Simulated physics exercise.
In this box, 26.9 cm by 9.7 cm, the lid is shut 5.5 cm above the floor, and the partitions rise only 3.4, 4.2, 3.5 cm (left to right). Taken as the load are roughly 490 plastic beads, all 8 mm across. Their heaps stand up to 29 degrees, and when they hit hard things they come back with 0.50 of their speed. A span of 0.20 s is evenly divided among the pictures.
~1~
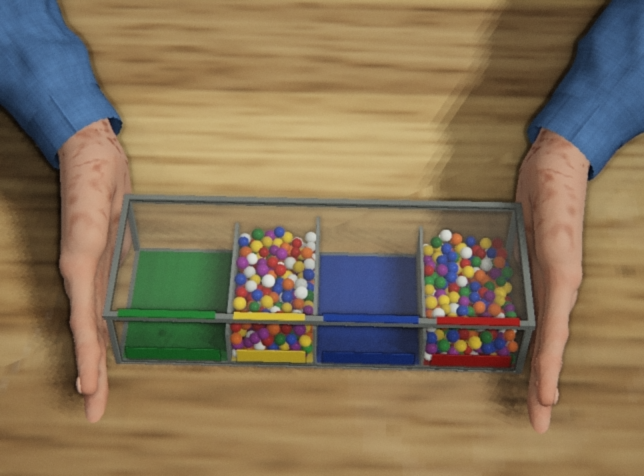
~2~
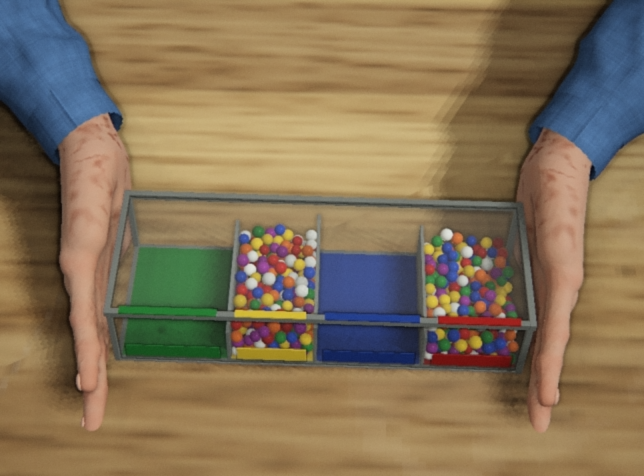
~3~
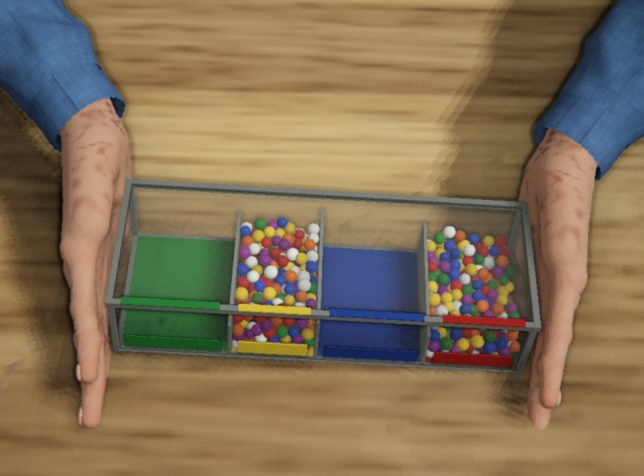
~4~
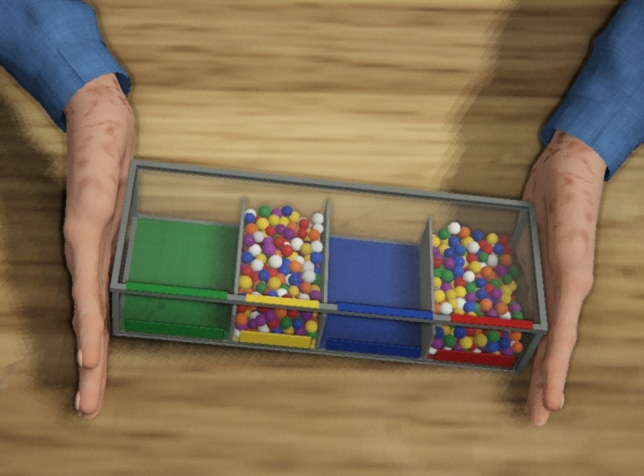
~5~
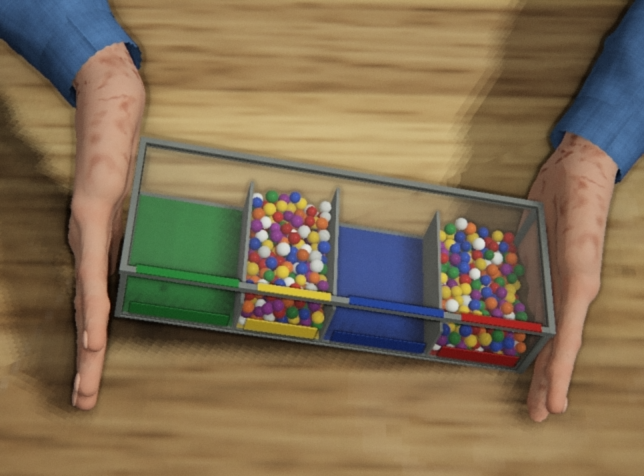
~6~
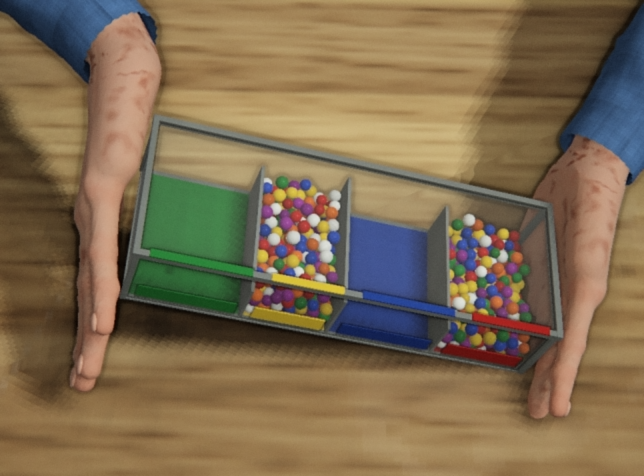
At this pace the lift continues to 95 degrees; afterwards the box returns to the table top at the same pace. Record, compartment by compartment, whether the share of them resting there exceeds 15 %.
Red: Exceeds; blue: Does not exceed; green: Does not exceed; yellow: Exceeds.
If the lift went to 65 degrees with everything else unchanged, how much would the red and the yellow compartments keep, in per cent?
Red 50 %, yellow 45 %.
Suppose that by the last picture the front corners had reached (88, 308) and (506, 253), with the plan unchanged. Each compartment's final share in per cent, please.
Red = 10 %; blue = 15 %; green = 60 %; yellow = 15 %.
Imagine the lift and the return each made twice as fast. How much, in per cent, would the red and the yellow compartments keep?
Result in per cent: Red 50; yellow 50.
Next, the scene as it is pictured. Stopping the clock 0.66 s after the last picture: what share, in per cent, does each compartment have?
Red 50; blue 0; green 0; yellow 50.
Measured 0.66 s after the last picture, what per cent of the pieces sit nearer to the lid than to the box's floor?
Share: Approx. 50 %.
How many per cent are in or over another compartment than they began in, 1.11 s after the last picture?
About 5 per cent.
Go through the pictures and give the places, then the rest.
Box tilt 0 degrees, front corners at (110, 313) and (528, 323); red 50 %, yellow 50 %, in the first picture.
Box tilt 1 degrees, front corners at (110, 310) and (529, 323), in the second picture.
Box tilt 4 degrees, front corners at (112, 300) and (533, 324), lowest corner right front, in the third picture.
Box tilt 8 degrees, front corners at (117, 285) and (540, 326), lowest corner right front, in the fourth picture.
Box tilt 13 degrees, front corners at (127, 267) and (548, 329), lowest corner right front, in the fifth picture.
Box tilt 18 degrees, front corners at (140, 250) and (556, 333), lowest corner right front; red 50 %, yellow 50 %, in the sixth picture.
Then, 0.66 s after the last picture, tilt 95 degrees; red 50 %, yellow 50 %.
Then, 1.11 s after the last picture, tilt 41 degrees; red 50 %, yellow 45 %.
Then, 1.63 s after the last picture, tilt 0 degrees; red 50 %, yellow 45 %.
In the end, red 50 %, blue 0 %, green 0 %, yellow 45 %.
